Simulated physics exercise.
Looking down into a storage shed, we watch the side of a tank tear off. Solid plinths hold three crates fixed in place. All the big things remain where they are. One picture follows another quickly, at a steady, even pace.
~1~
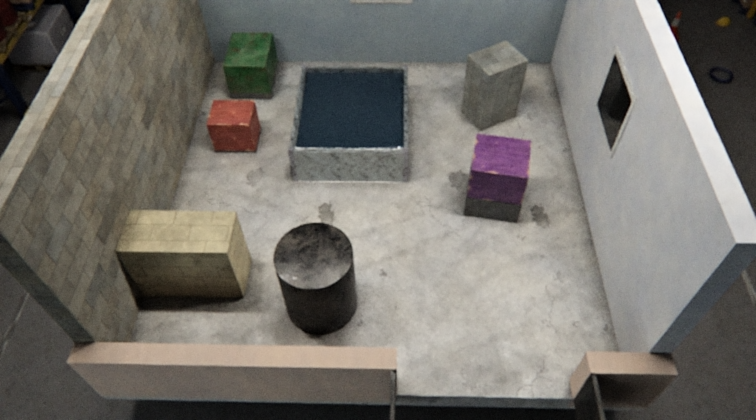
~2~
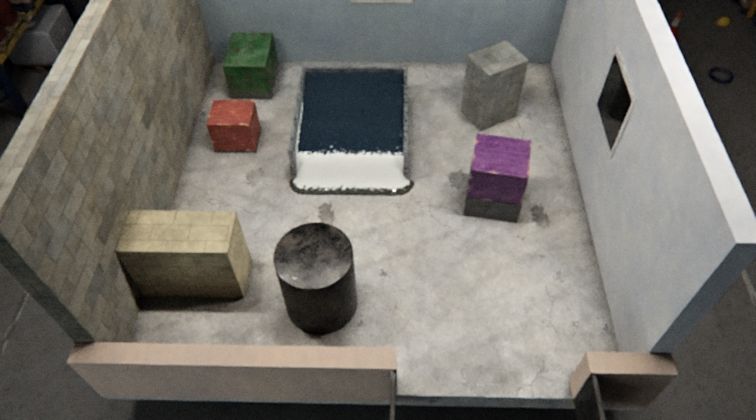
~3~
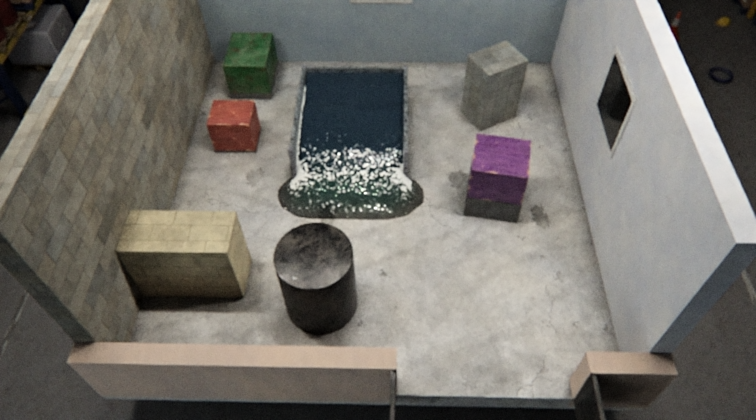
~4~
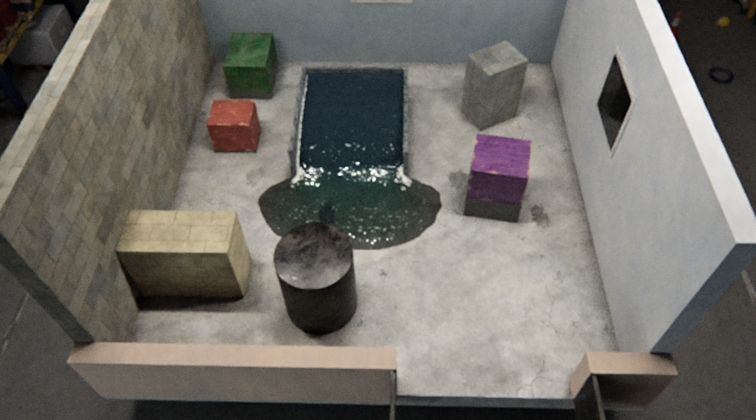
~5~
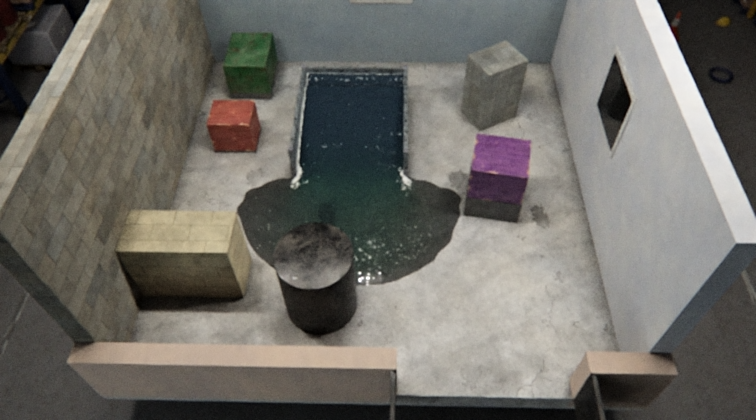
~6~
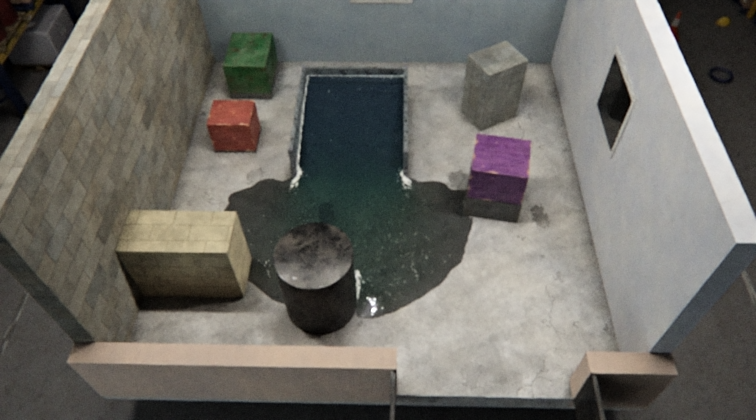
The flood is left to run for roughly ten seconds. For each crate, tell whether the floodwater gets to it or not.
One by one: The purple crate is protected; the green crate is protected; the red crate is exposed.
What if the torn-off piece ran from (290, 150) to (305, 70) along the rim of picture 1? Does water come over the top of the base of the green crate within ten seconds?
Looks like the green crate goes under.
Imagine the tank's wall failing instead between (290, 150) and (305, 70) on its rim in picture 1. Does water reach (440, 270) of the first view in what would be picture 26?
The place in question is sitting in a puddle.
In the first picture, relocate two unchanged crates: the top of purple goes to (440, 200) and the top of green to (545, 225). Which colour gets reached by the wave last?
Answer: The crate marked red.
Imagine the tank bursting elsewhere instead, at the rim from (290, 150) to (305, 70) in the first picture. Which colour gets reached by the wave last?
Answer: The purple crate.
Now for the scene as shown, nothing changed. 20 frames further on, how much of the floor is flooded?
Around 55 percent, give or take.
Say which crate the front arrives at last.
The green-painted one, I reckon.
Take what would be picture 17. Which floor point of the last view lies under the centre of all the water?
About (341, 224).
A moment on, water covers 35 % of the floor; the purple crate water round its plinth, the green crate not reached, the red crate not reached.
Next, water covers 45 % of the floor; the purple crate water round its plinth, the green crate not reached, the red crate not reached.
Then, water covers 55 % of the floor; the purple crate water round its plinth, the green crate not reached, the red crate water round its plinth.
Later, water covers 70 % of the floor; the purple crate water round its plinth, the green crate water round its plinth, the red crate water round its plinth.
In the end, water covers 90 % of the floor; the purple crate stayed above the water, the green crate stayed above the water, the red crate was topped.
